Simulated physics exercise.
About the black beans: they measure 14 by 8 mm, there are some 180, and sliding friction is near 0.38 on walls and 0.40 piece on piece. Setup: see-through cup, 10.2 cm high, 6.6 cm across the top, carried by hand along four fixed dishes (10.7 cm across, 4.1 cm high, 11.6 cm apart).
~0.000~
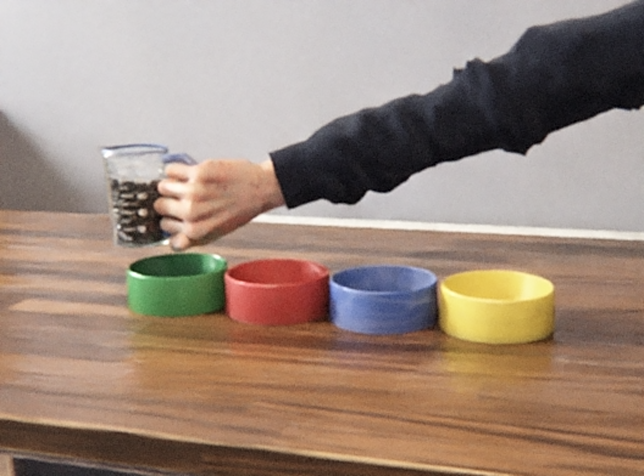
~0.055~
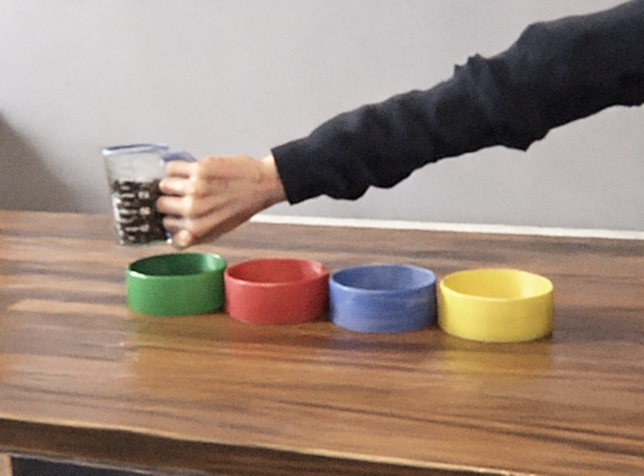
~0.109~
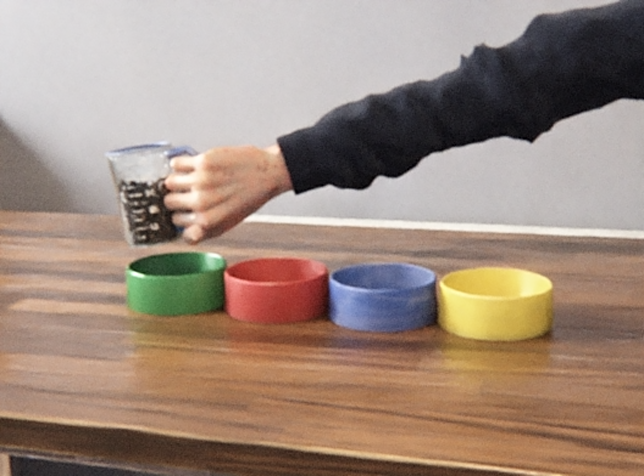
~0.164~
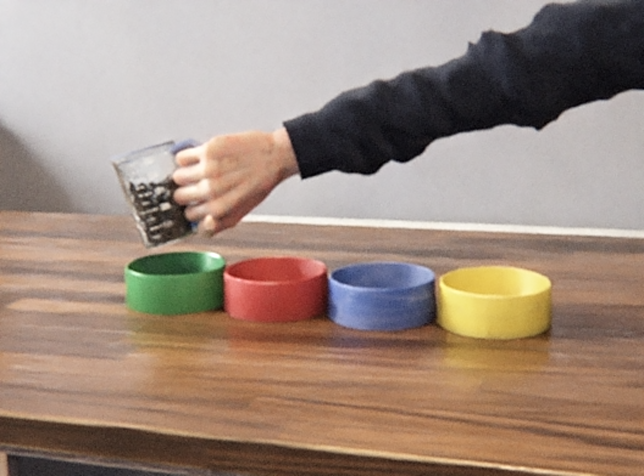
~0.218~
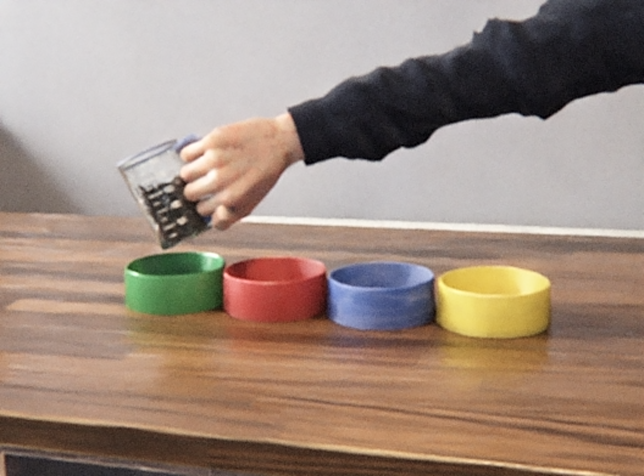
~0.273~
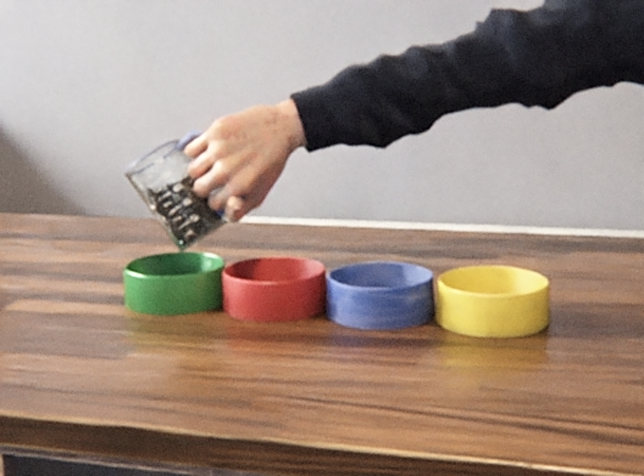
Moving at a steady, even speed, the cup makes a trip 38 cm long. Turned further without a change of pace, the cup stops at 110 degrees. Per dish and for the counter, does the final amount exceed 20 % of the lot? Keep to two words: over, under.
Red: Over, blue: Over, green: Under, yellow: Under, counter: Under.
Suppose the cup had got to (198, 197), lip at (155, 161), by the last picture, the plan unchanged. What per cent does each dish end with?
It'd finish with red at 0, blue at 100, green at 0 and yellow at 0.
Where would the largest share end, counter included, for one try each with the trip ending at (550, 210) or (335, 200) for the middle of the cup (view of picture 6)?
Try 1 - red; try 2 - red.
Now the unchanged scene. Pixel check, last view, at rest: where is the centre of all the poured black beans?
Est. centre at rest: (303, 298) px.
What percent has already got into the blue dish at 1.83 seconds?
Around 30 in a hundred by then.
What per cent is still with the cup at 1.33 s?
About 25 percent of the load.
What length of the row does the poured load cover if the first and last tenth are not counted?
About 16 cm.
After 0.91 s, tilt 110 degrees; cup holds 80 %, red 20 %.
Then, at 1.33 s, tilt 110 degrees; cup holds 25 %, red 55 %, blue 15 %.
After 1.83 s, tilt 110 degrees; cup holds 10 %, red 55 %, blue 30 %.
In the end, at 2.8 s, red 55 %, blue 40 %, green 0 %, yellow 0 %, counter 5 %.
